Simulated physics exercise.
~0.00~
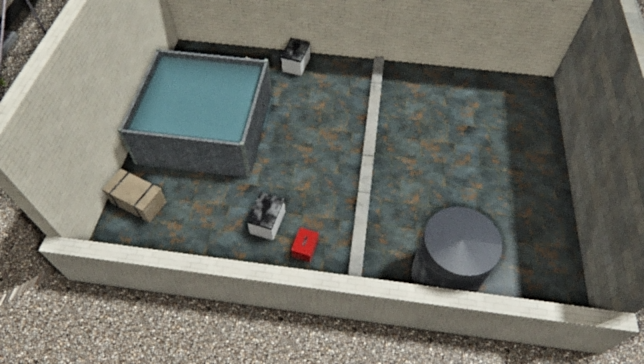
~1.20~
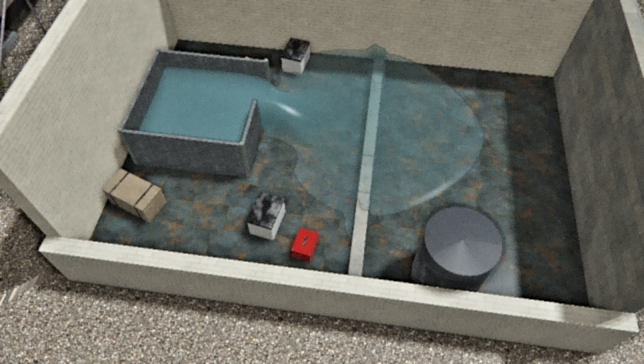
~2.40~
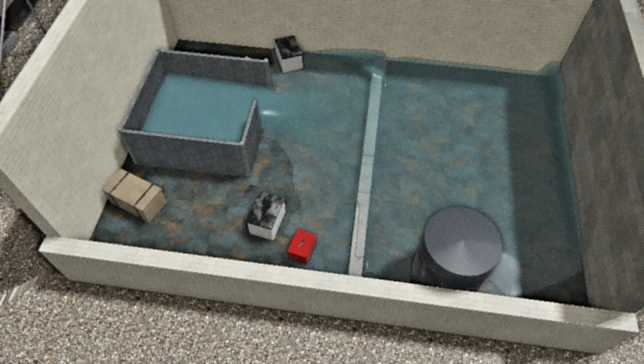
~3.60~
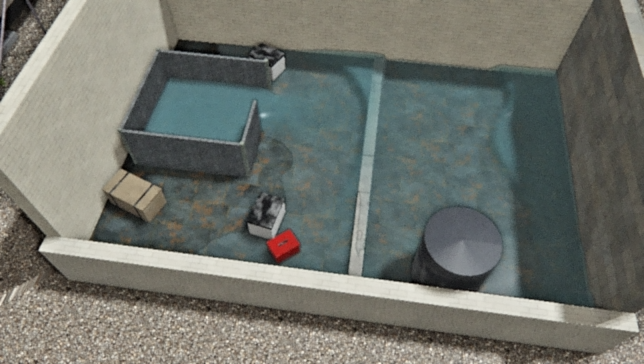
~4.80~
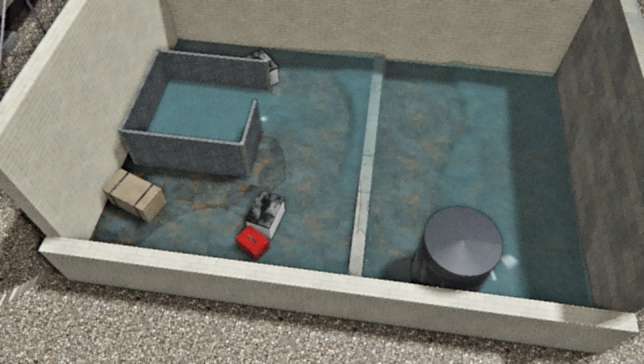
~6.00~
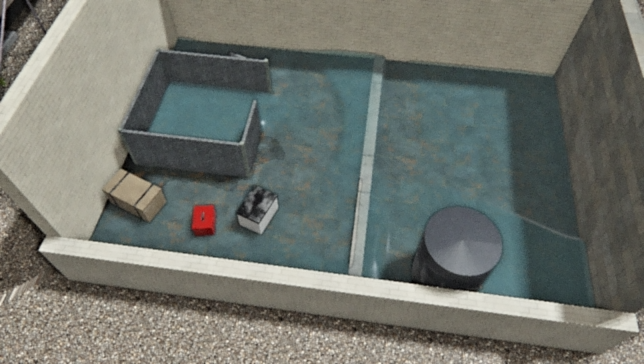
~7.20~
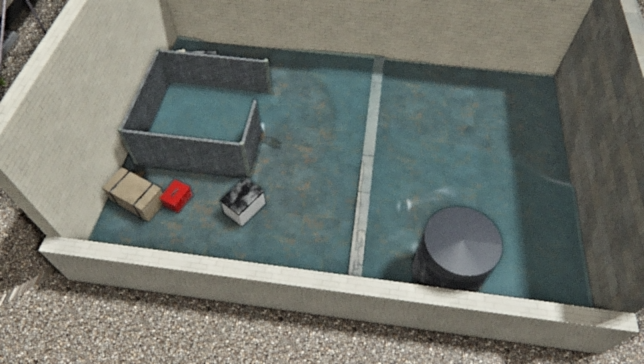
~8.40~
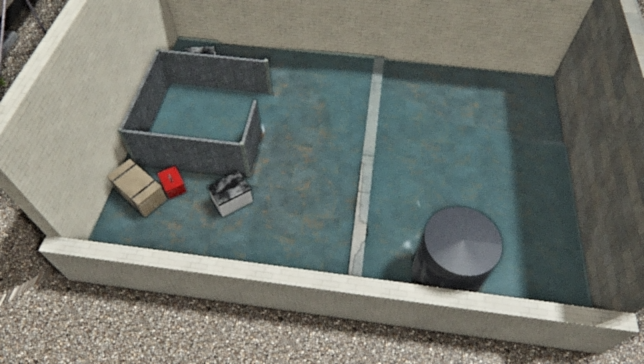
Water bursts from a tank, floods the walled yard, and carries the red box leftward.
